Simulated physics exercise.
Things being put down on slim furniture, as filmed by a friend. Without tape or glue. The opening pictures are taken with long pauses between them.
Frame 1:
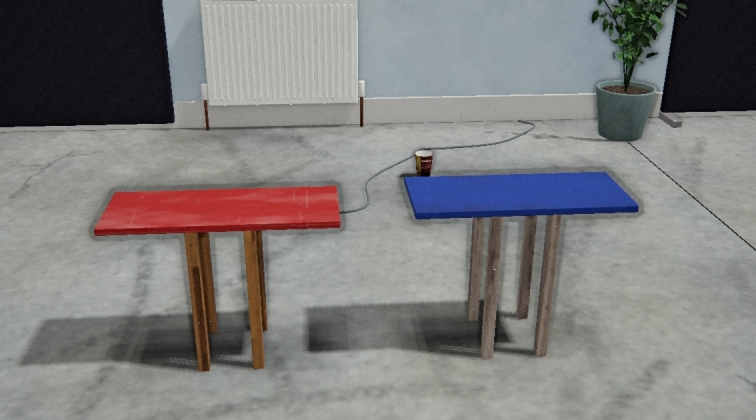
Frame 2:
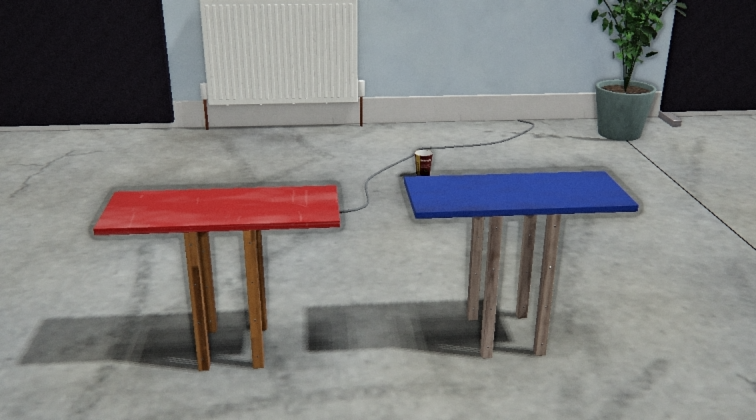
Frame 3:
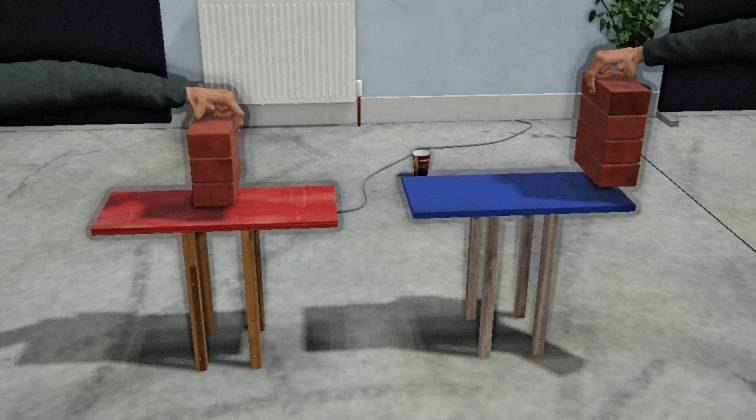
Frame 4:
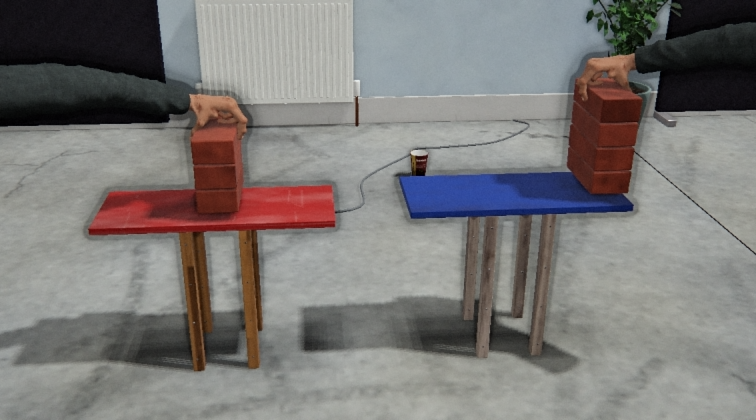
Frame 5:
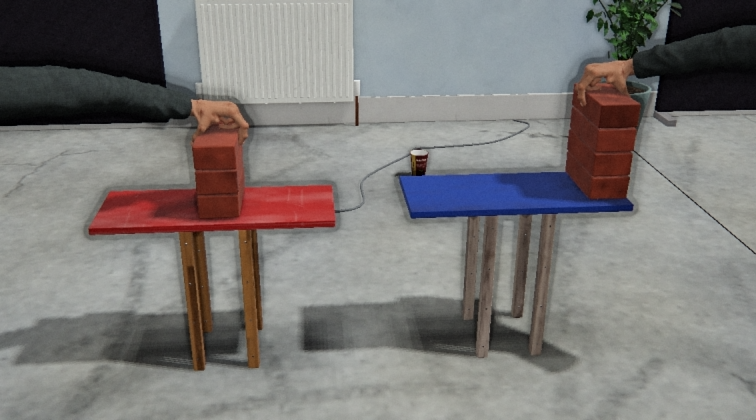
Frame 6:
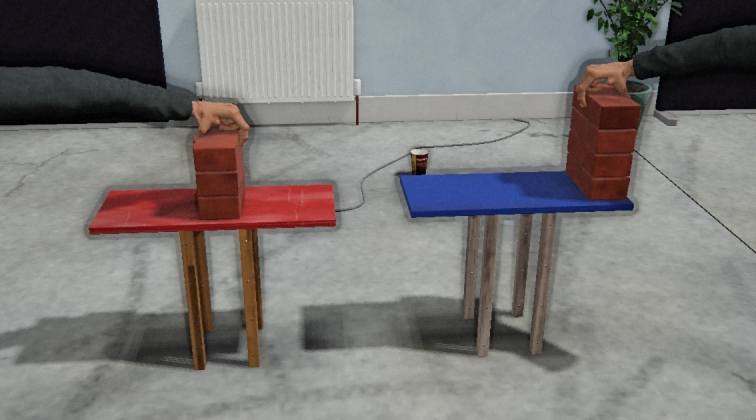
The clip opens on a red table and a blue table standing empty on a grey floor. Two hands then bring in stacks of bricks, one from the left over the red table and one from the right over the blue table's right end. The hands lower the stacks slightly onto the tabletops and keep holding them.
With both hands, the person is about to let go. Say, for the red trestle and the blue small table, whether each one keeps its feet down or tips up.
Outcome - red trestle: Feet stay down; blue small table: Tips up.
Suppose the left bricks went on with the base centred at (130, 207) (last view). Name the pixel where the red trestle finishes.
(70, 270).
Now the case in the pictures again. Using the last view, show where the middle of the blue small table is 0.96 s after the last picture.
Roughly at pixel (665, 245).
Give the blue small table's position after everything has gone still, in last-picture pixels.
(657, 246), roughly.
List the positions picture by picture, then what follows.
The first picture shows red trestle (223, 210); blue small table (517, 194).
The second picture shows blue small table (516, 194).
The third picture shows still on the way; red trestle (221, 209); right bricks (609, 128).
The fourth picture shows still on the way; blue small table (512, 194); left bricks (219, 163).
The fifth picture shows still on the way; red trestle (218, 209); right bricks (600, 140).
The sixth picture shows in place, still held; red trestle (219, 208); blue small table (512, 192); left bricks (221, 169).
Then, 0.52 s later than the last frame, red trestle at rest near (219, 208); blue small table tilted by 22° near (575, 190).
Then, 0.72 s later than the last frame, red trestle at rest near (219, 208); blue small table tilted by 56° near (649, 229).
Then, 0.96 s later than the last frame, red trestle at rest near (219, 208); blue small table tilted by 67° near (665, 244).
When it is over, the red trestle keeps steady, near (219, 208); the blue small table goes over, near (657, 247).
